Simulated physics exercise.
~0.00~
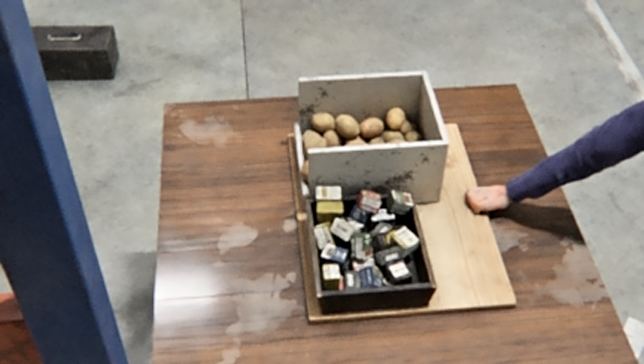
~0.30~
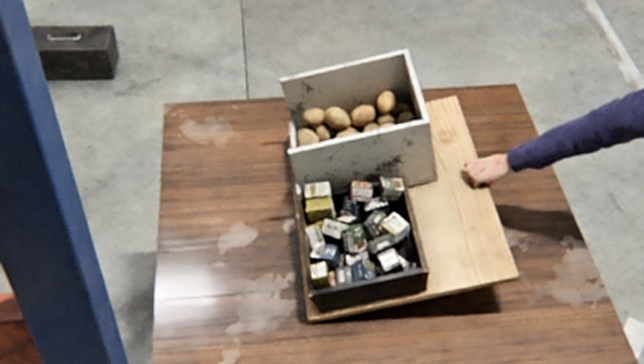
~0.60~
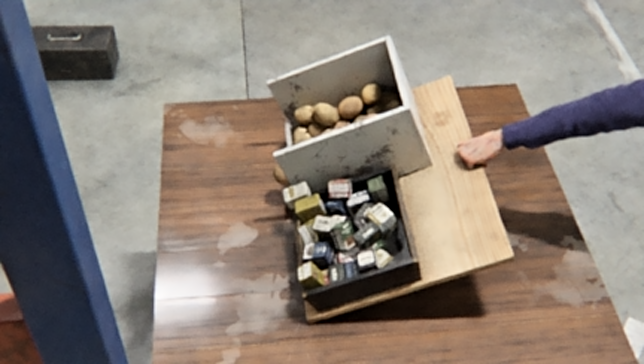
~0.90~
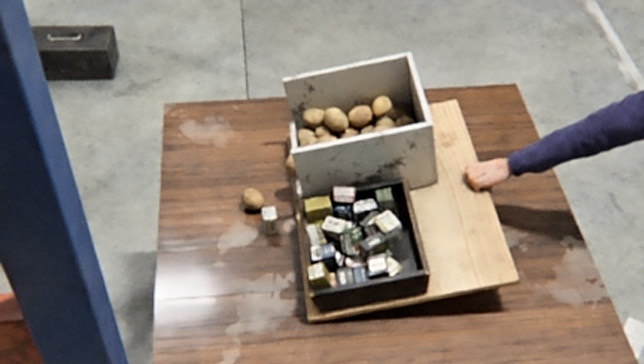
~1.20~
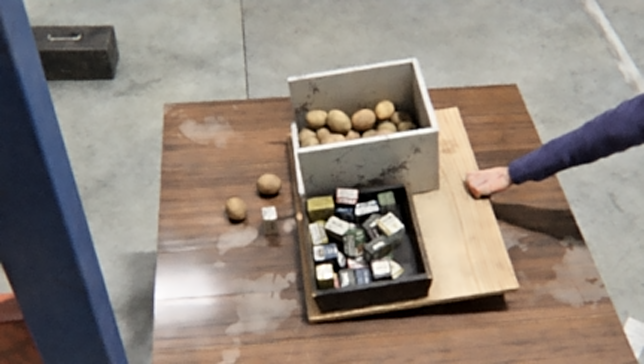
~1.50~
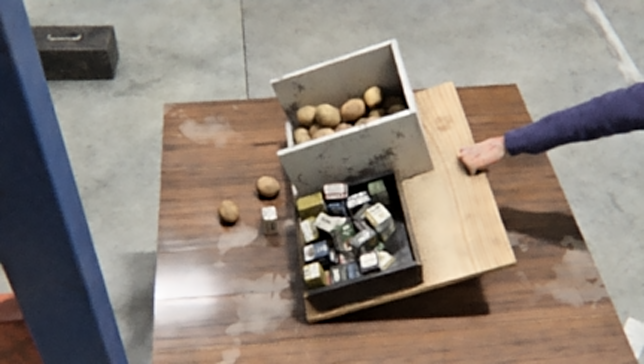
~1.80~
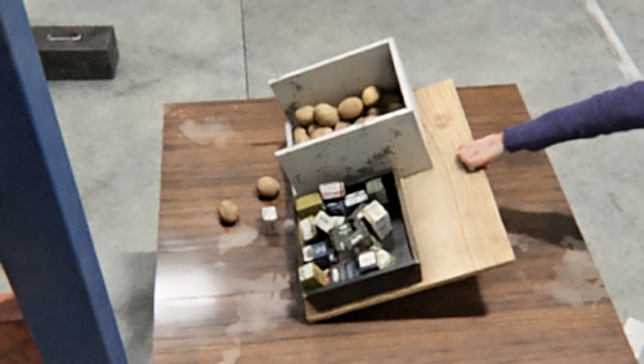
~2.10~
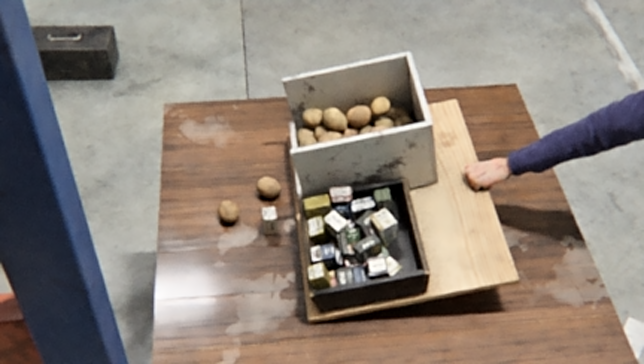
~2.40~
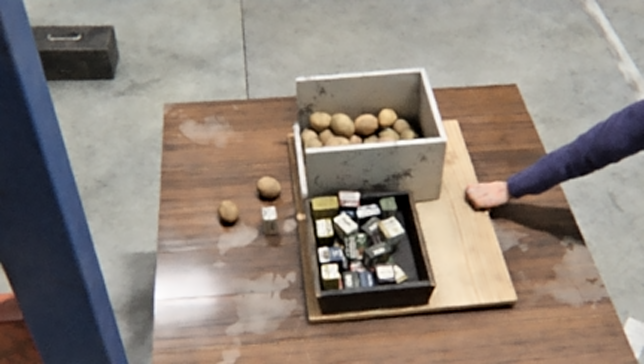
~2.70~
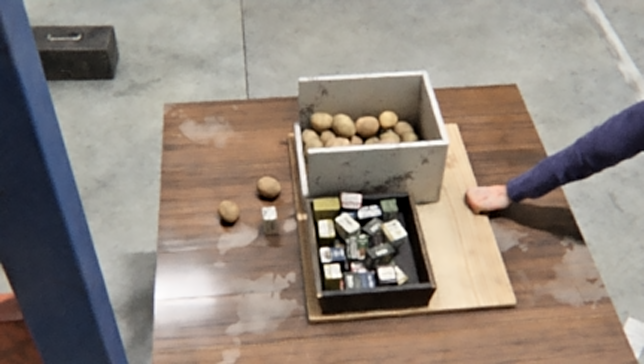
On a workshop table, a hand tilting a board with two containers left twice, spilling two potatoes and a small carton, then lowering it flat.
